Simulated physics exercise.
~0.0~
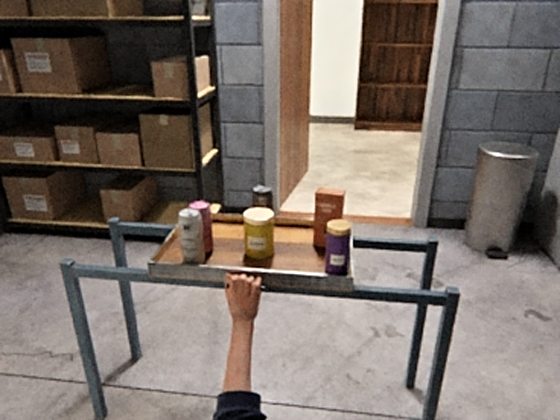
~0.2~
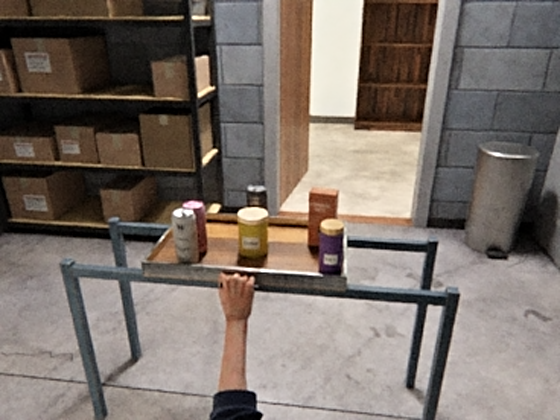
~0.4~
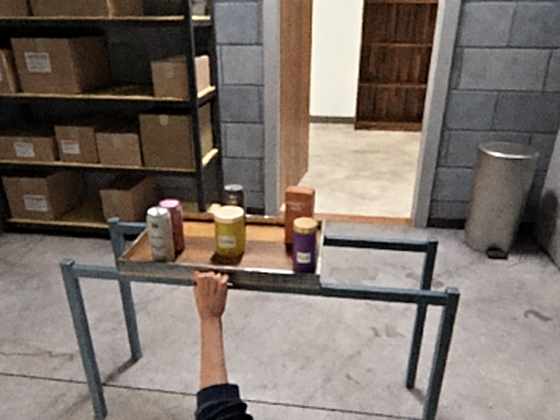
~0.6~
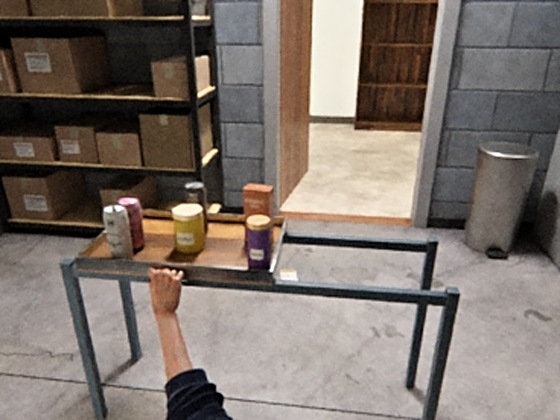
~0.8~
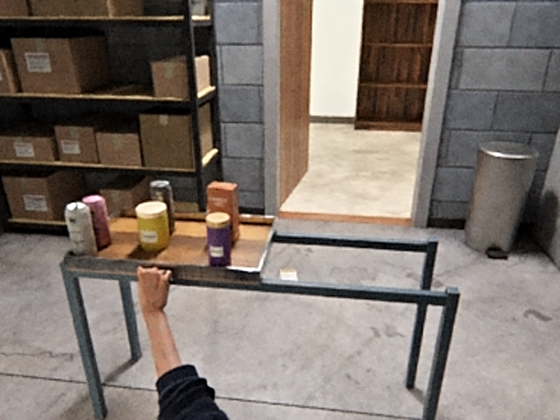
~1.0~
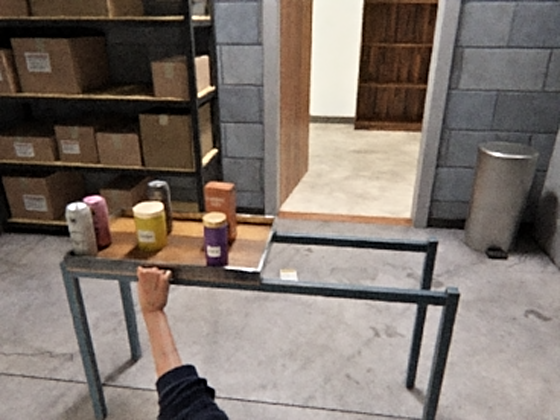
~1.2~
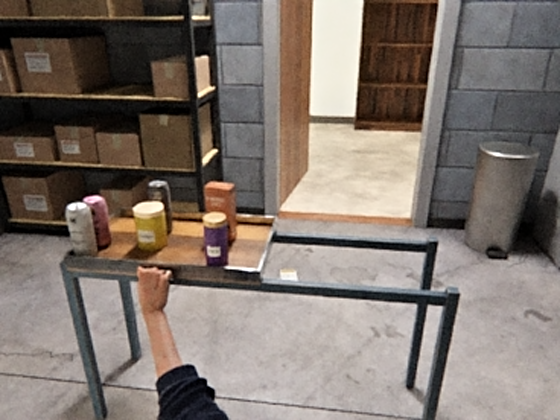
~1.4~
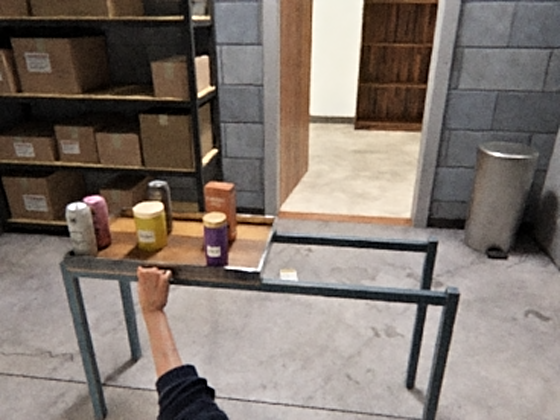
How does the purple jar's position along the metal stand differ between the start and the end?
At the start the purple jar is right of the middle of the stand, in front of the doorway. By the end it has moved left with the tray and stands left of the stand's middle, still upright.
